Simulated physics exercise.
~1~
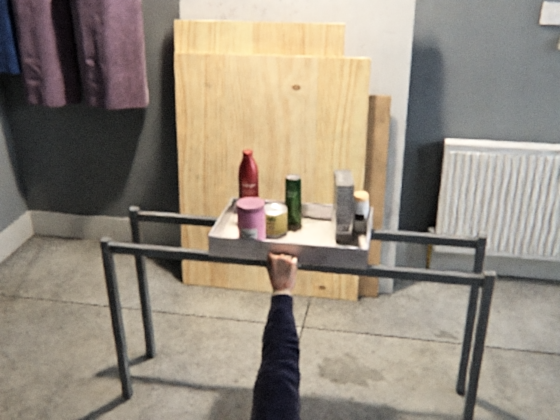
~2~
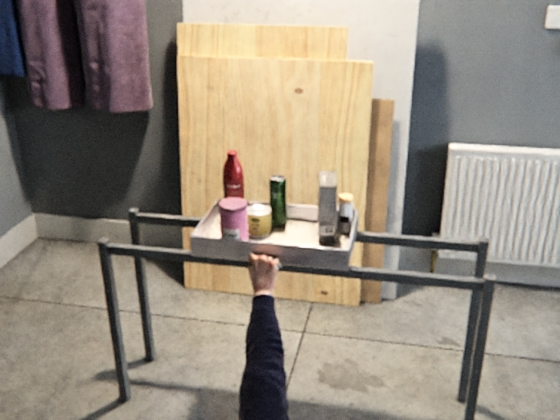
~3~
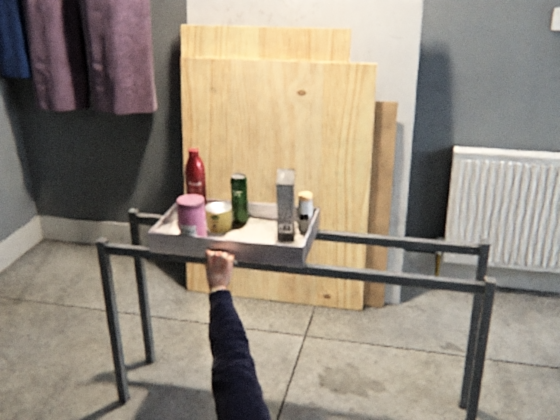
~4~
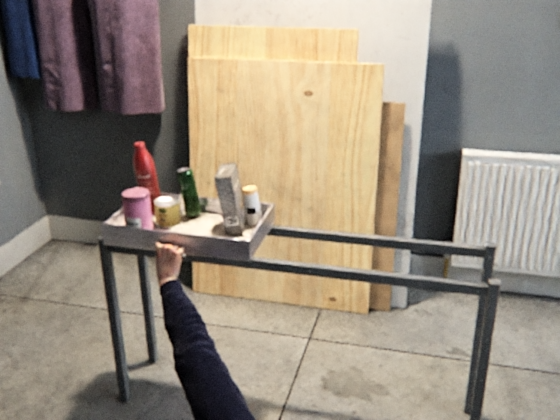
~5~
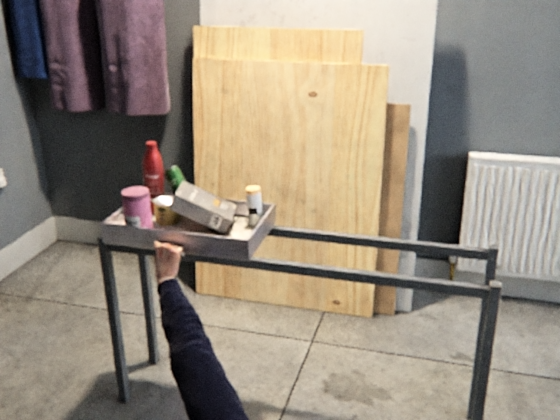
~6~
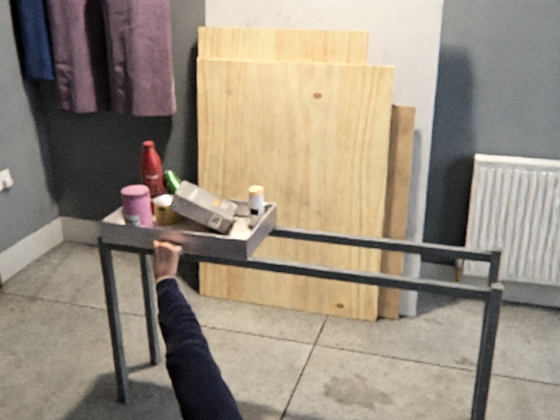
Hand sliding tray of containers left along metal rails until it stops, the grey packet toppling and green can tipping over.
